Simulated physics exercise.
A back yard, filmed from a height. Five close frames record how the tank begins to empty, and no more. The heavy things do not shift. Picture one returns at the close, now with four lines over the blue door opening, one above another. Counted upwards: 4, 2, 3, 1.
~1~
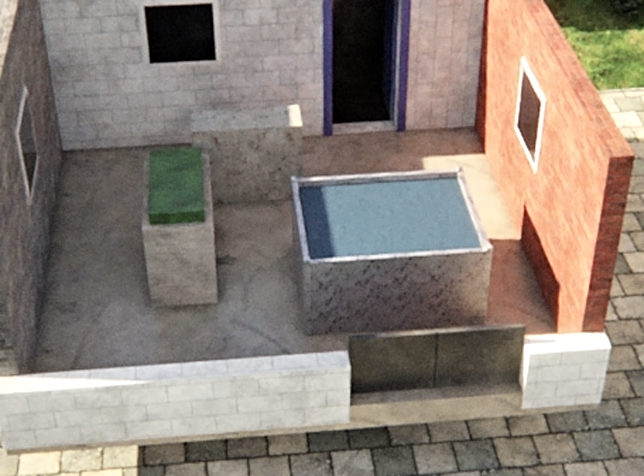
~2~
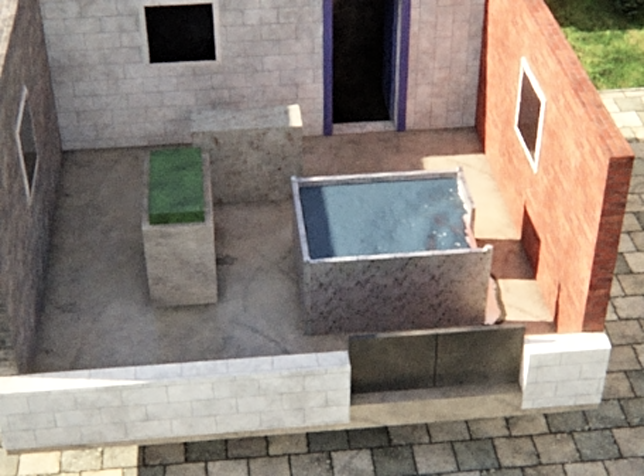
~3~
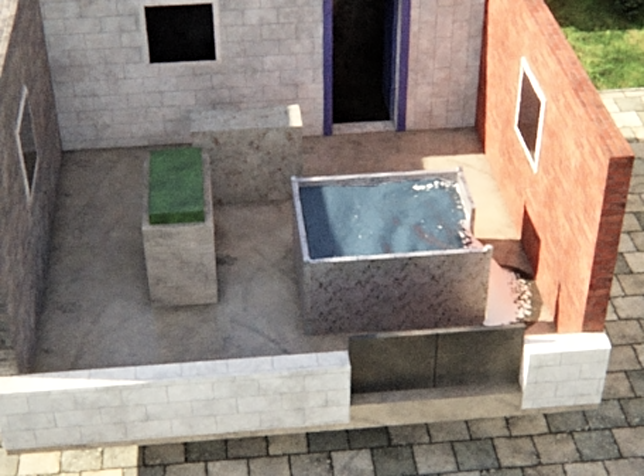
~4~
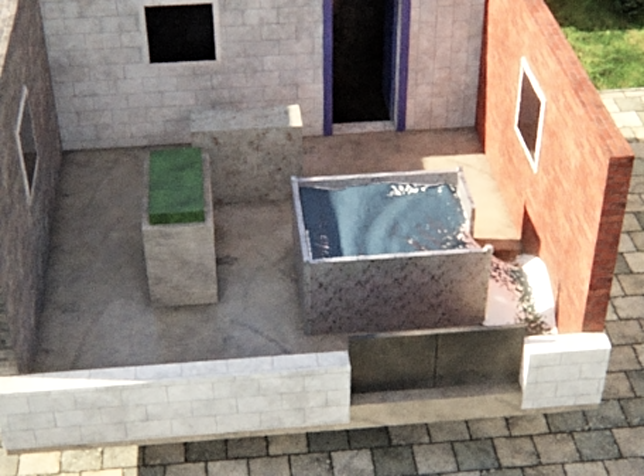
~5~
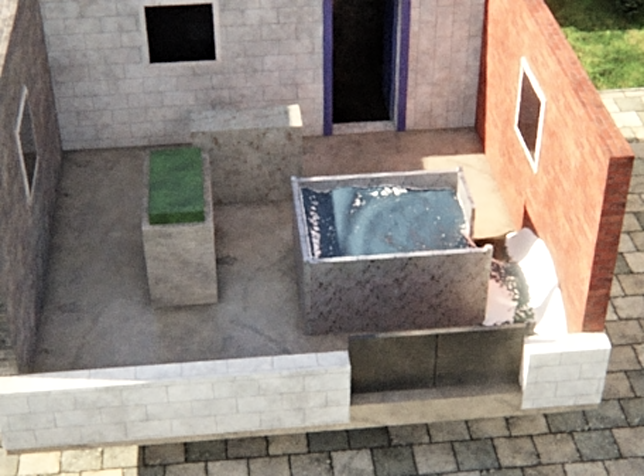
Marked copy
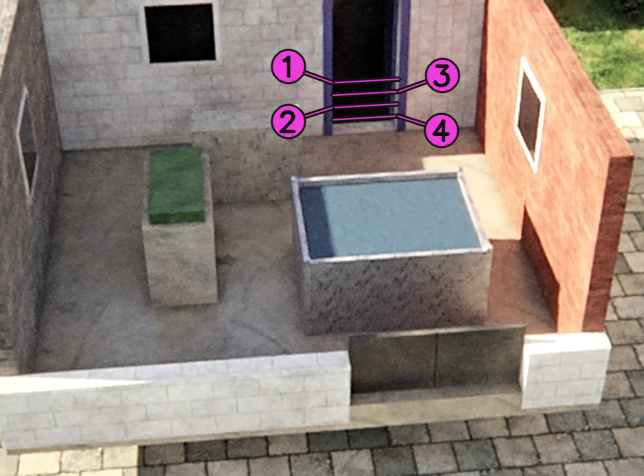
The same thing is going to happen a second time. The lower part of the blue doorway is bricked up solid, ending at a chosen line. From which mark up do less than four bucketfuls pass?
The answer is height 4.
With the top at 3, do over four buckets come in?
No.
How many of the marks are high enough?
All four.
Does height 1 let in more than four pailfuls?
No.
In magenta, 1 at (365, 80); 2 at (365, 105); 3 at (365, 93); 4 at (365, 117); from the bottom up 4, 2, 3, 1.
Choosing 1, nothing gets over.
Choosing 2, nothing gets over.
Choosing 3, nothing gets over.
Choosing 4, a splash gets over, under a bucket.
